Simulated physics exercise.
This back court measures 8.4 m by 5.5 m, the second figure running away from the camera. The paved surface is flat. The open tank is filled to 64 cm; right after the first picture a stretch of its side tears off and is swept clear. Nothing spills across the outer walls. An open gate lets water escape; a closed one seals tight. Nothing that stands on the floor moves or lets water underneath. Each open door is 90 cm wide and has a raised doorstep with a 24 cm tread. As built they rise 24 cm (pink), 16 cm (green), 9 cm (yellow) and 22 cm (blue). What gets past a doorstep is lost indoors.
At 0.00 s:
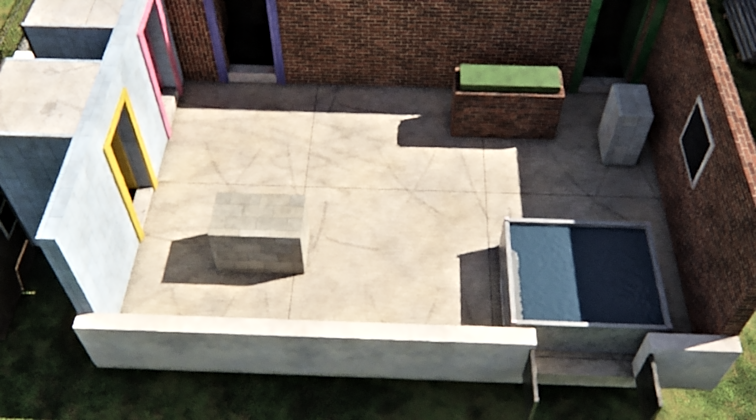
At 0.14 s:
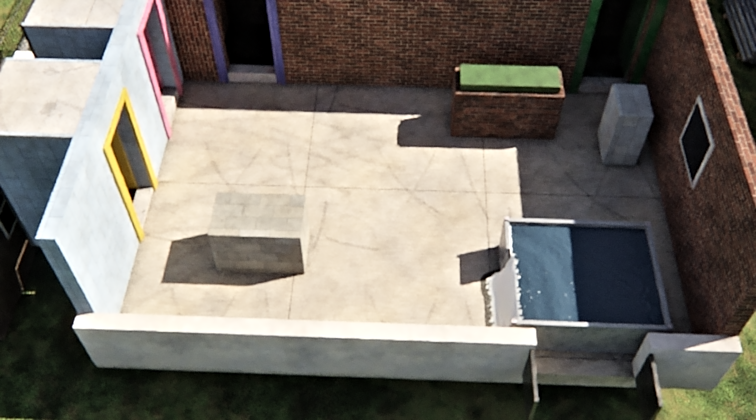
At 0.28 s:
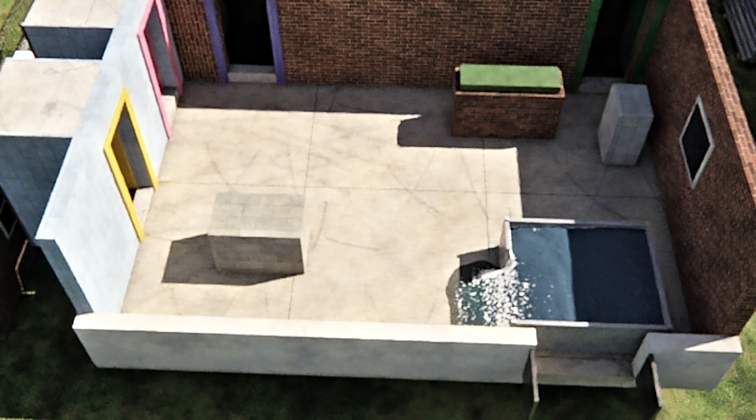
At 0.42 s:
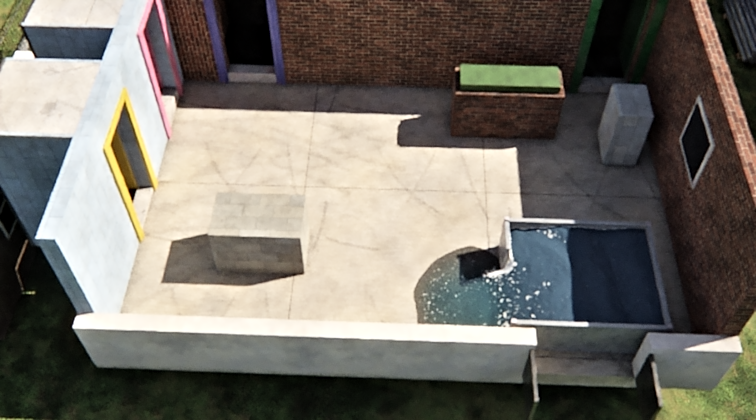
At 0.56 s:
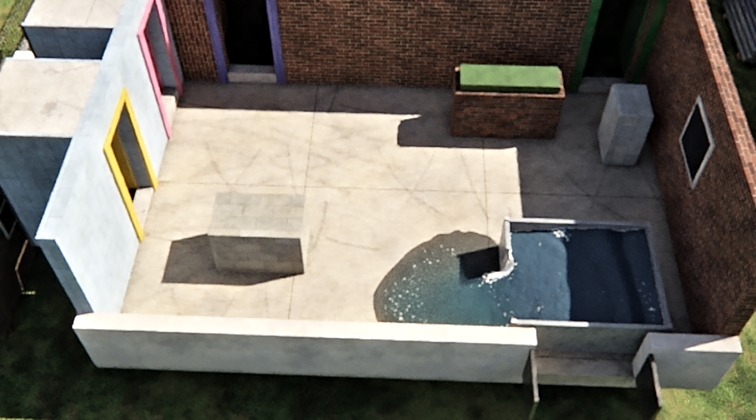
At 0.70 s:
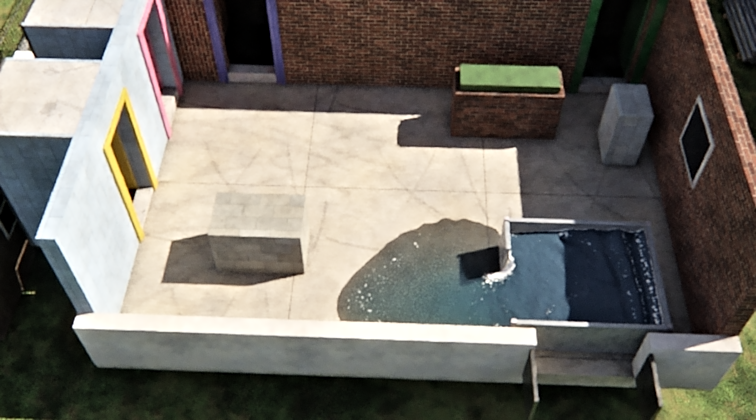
Water bursts from the left side of an open tank in the near right corner of a paved, walled court, seen from high above by a still camera. Yellow and pink doorways line the pale left wall, with purple and green ones at the back, a brick planter, and grey blocks. The side gives way, foam spills out, and a dark sheet spreads leftward across the paving.
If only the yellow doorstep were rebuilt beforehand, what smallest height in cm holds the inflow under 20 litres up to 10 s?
About 6.5 cm.
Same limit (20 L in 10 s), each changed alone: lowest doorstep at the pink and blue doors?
Roughly 10.0 cm at pink and 12.5 cm at blue.
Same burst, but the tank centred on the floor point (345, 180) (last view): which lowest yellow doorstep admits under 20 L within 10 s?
Then roughly 33 cm.
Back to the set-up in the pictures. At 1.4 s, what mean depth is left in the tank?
Roughly 41 cm on average.
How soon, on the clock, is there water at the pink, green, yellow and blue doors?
Pink 3.6 s, green 8.5 s, yellow 2.6 s, blue 3.6 s.
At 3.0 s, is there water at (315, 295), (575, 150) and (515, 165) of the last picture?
In turn: Under water, still dry, dry.
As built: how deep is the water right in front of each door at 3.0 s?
Depths in cm: Pink 0, green 0, yellow 8, blue 0.
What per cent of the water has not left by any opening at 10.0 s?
Roughly 98 in a hundred.
After 1.4 s water covers 25 % of the floor, deepest (34 cm) near (499, 323); it has not reached the yellow door.
After 3.0 s water covers 40 % of the floor, deepest (36 cm) near (119, 320); 8 cm at the yellow door, 0 litres in over its 9 cm doorstep.
After 10.0 s water covers 85 % of the floor, deepest (11 cm) near (447, 127); 5 cm at the yellow door, 6 litres in over its 9 cm doorstep.
At the yellow door as built, the water arrived by 2.7 s and peaked near 11 cm at 6.0 s.
With a doorstep of 6 cm, 27 litres would have come in within the 10 s; with 8 cm, 10 litres. So under 20 litres takes about 6.5 cm.
